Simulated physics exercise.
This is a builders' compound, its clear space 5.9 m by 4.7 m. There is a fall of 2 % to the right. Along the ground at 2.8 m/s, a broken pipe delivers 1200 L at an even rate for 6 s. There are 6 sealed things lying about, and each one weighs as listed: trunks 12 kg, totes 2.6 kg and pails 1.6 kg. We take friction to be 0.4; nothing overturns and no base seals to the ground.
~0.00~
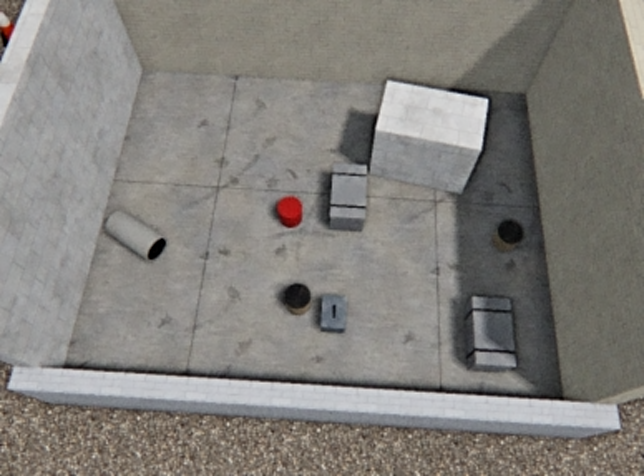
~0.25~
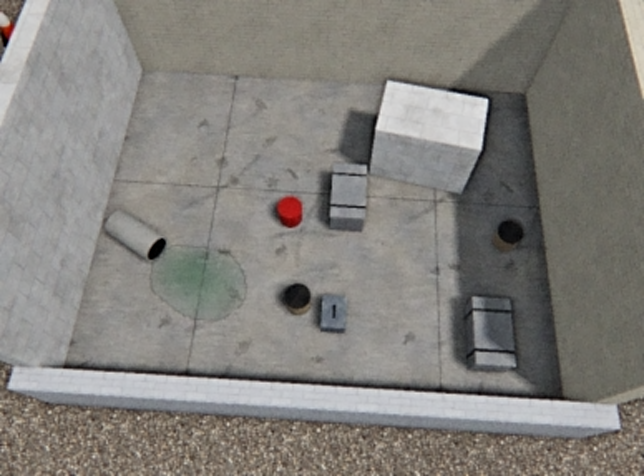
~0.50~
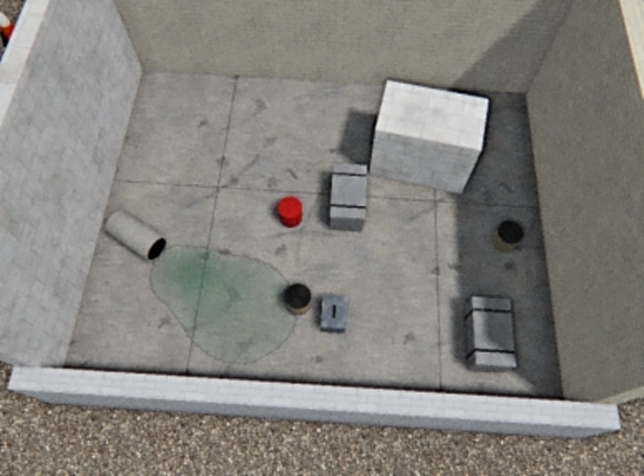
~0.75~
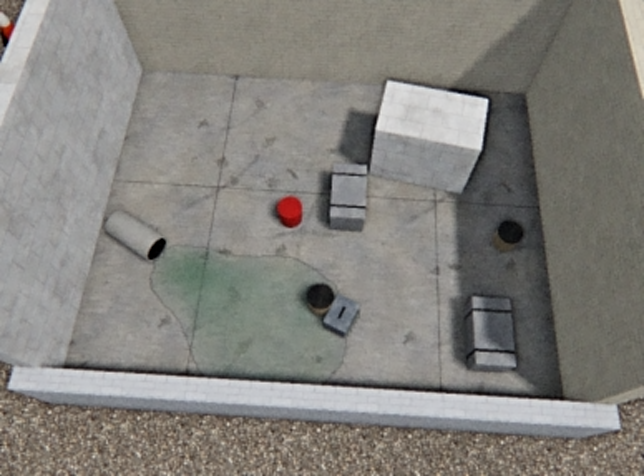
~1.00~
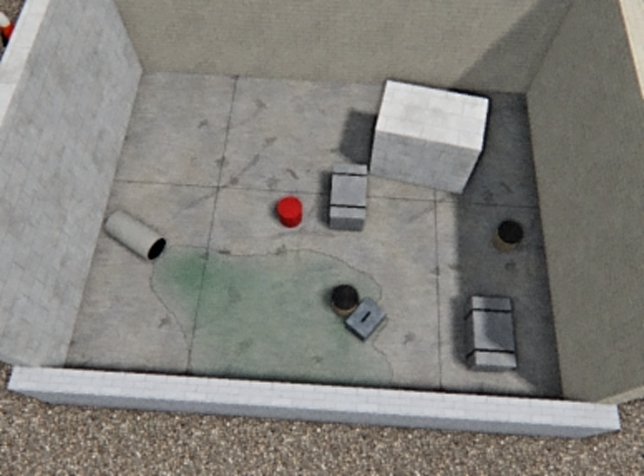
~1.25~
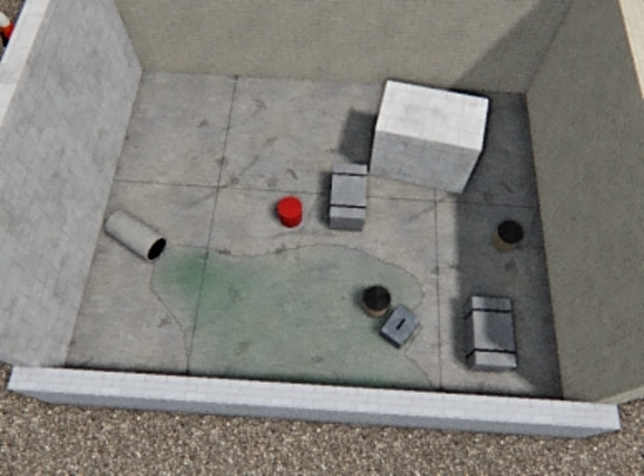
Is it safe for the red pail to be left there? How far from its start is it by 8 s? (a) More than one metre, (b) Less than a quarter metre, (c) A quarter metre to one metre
Option b: Less than a quarter metre.
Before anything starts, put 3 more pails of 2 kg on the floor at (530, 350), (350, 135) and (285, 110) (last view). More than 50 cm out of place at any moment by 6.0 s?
Taking them one at a time: Above the mark; below the mark; below the mark.
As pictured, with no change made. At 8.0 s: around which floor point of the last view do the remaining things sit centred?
Somewhere near (320, 184).
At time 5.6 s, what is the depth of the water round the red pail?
About 0 cm.
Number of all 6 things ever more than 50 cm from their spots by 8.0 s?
4 in all.
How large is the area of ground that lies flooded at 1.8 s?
Some 7.5 m2 of it.
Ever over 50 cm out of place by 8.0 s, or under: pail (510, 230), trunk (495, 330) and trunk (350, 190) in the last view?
Taking them in order, the first is above the mark, the second above the mark and the third below the mark.
After 1.8 s the red pail is near (289, 207), 0.0 m from its start, aground; 2 afloat.
After 3.6 s the red pail is near (289, 207), 0.0 m from its start, aground; 4 afloat.
After 5.6 s the red pail is near (289, 207), 0.0 m from its start, aground; 4 afloat.
After 8.0 s the red pail is near (289, 207), 0.0 m from its start, aground; 3 afloat.
